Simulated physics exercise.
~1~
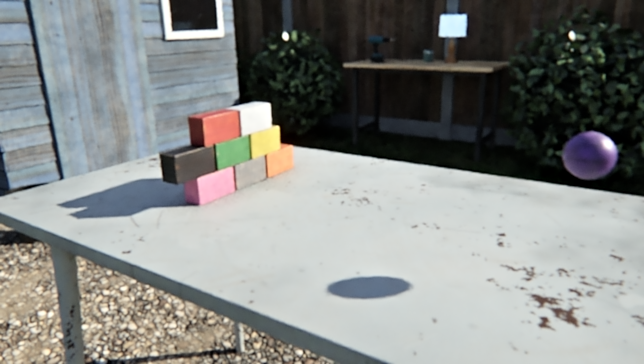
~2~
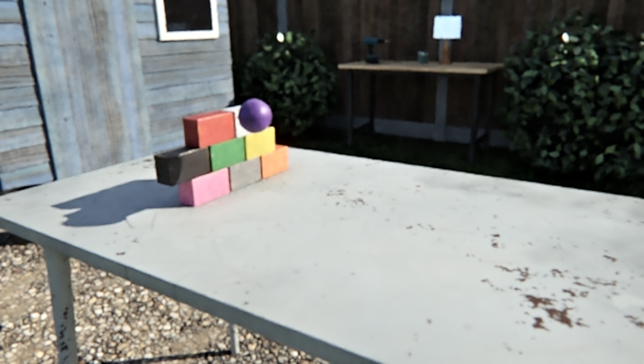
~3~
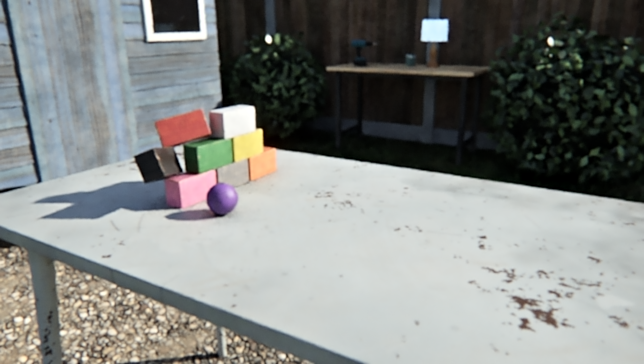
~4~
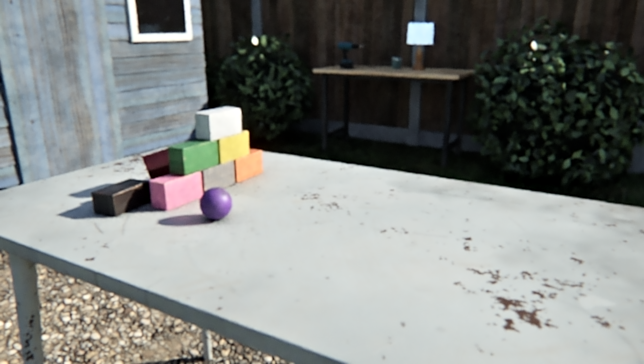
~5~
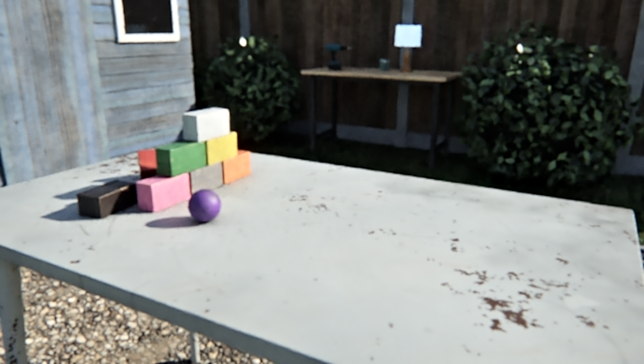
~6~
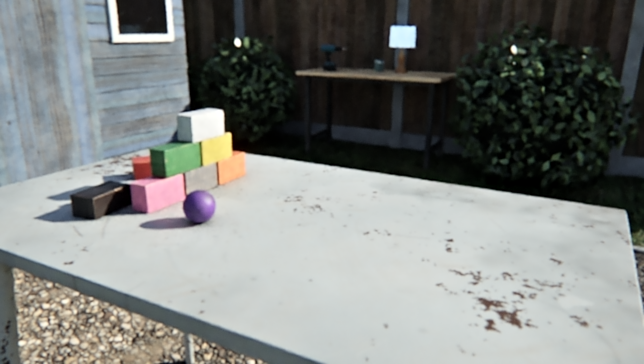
At the start, a purple ball hangs in the air at the right, above a pale outdoor table where coloured blocks are stacked in a small pile. The ball flies left and reaches the top of the pile, near the white block. It then drops to the tabletop in front of the pink block, while the red and black blocks tip to the left. The black block falls onto the table at the left, and the red one drops behind the pile. At the end, both lie on the table, the ball rests in front, and the other blocks remain stacked, with white on top.
